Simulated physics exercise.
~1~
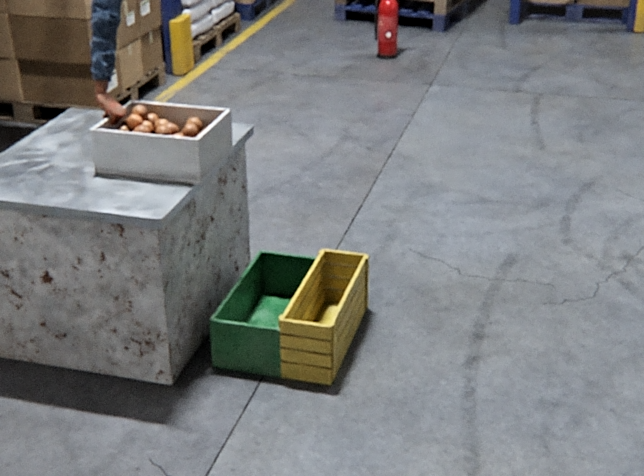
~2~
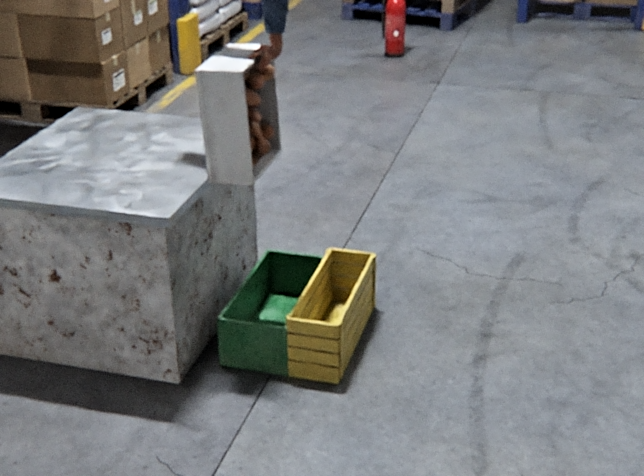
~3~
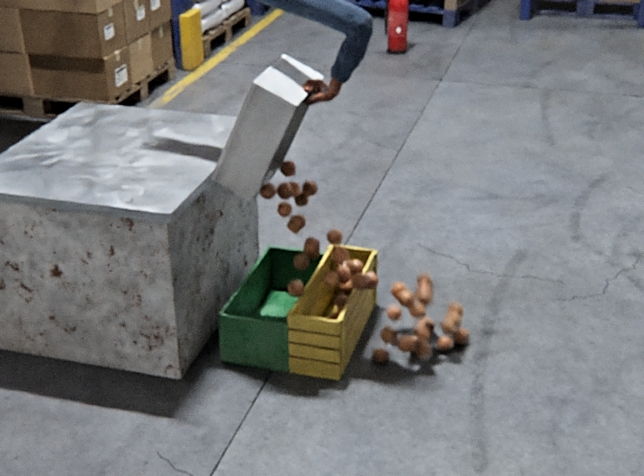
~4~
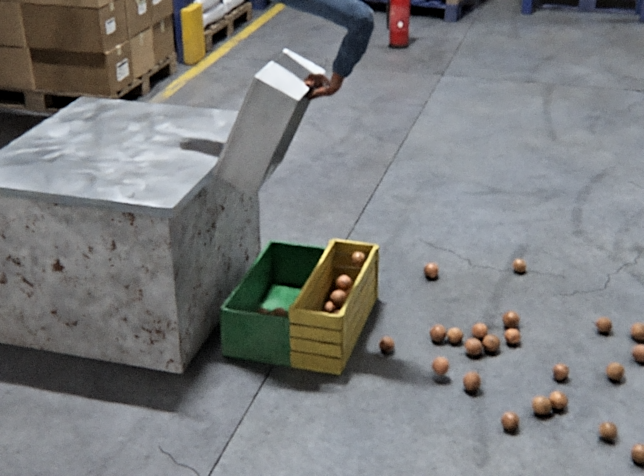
A hand tips brown balls from a white box into a yellow tote and across the floor.
